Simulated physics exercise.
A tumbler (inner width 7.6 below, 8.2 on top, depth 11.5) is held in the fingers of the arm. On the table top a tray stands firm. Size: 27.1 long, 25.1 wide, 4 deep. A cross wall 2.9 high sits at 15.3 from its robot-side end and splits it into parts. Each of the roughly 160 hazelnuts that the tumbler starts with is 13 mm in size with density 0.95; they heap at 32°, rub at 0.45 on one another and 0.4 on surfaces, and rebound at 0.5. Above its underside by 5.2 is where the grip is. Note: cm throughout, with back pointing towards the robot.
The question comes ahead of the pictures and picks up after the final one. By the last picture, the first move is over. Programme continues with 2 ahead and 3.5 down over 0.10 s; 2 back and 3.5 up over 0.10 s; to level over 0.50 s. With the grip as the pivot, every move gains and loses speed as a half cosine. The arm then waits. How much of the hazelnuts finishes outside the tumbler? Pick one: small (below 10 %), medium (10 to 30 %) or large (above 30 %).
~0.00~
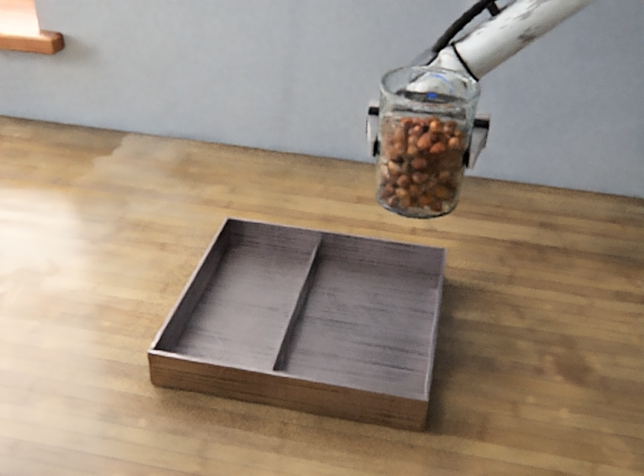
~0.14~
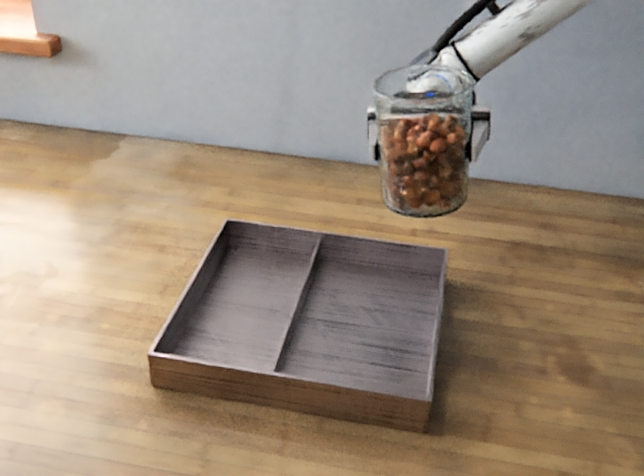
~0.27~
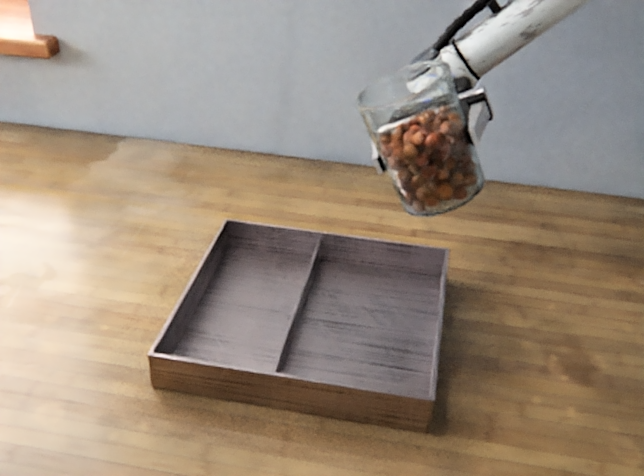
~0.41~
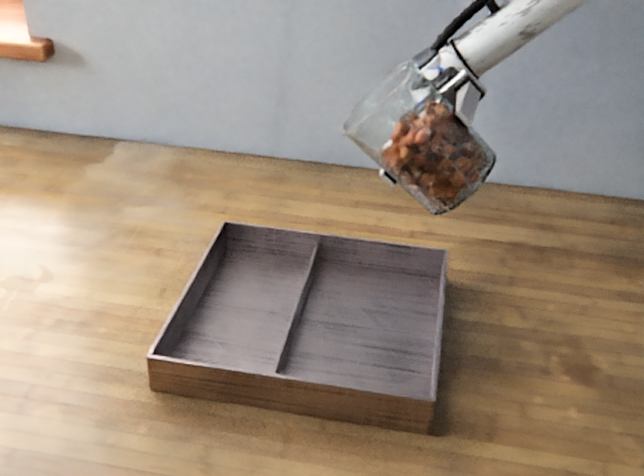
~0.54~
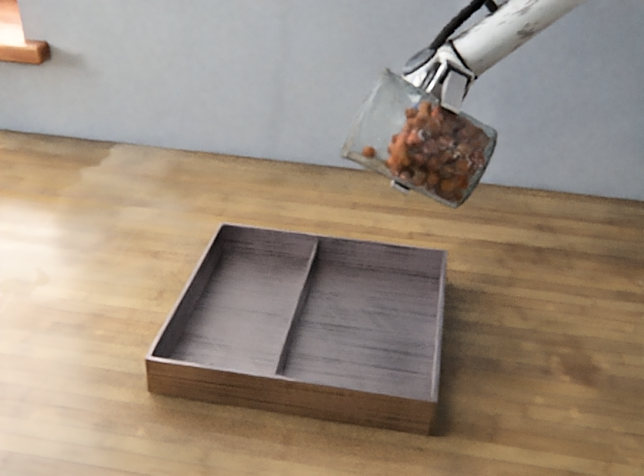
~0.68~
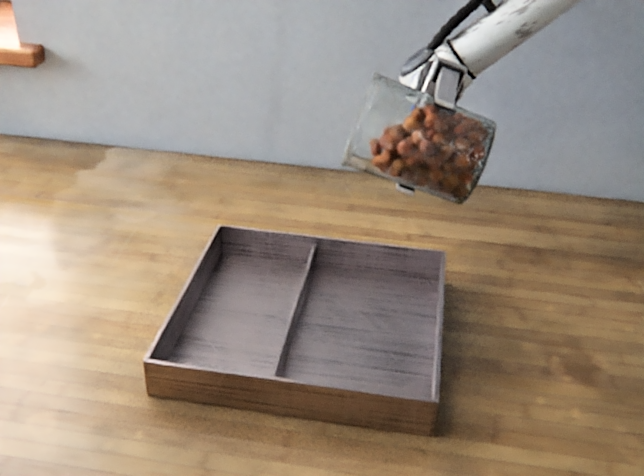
Small.
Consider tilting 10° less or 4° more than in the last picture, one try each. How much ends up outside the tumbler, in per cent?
Estimates: 0 % then 5 %.
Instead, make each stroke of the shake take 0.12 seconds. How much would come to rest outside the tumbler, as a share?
About 0 per cent in that case.
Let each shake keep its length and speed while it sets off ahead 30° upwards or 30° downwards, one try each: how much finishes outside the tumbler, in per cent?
First try some 45 %, second try some 15 %.
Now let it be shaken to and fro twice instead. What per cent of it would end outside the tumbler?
Result: Approximately 5 per cent.
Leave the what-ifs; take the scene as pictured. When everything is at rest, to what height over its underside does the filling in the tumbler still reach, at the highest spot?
Top of the fill: Near 9.0 cm.
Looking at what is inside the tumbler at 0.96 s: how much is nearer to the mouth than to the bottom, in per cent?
Share in the mouth half: About 30 %.
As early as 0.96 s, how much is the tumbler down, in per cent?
I'd put it at some 0 per cent at that point.
By 0.96 s, tilted 69° forward, highest piece 26 above the table; 152 in the tumbler, 3 in flight or on a rim.
By 1.24 s, tilted 13° forward, highest piece 30 above the table; 150 in the tumbler, 4 in the far-side part, 1 in the robot-side part.
By 1.58 s, level, highest piece 27 above the table; 150 in the tumbler, 4 in the far-side part, 1 in the robot-side part.
By 2.63 s, level, highest piece 27 above the table; 150 in the tumbler, 4 in the far-side part, 1 in the robot-side part.
Final count, 150 in the tumbler, 4 in the far-side part, 1 in the robot-side part. That is 3 % outside the tumbler.
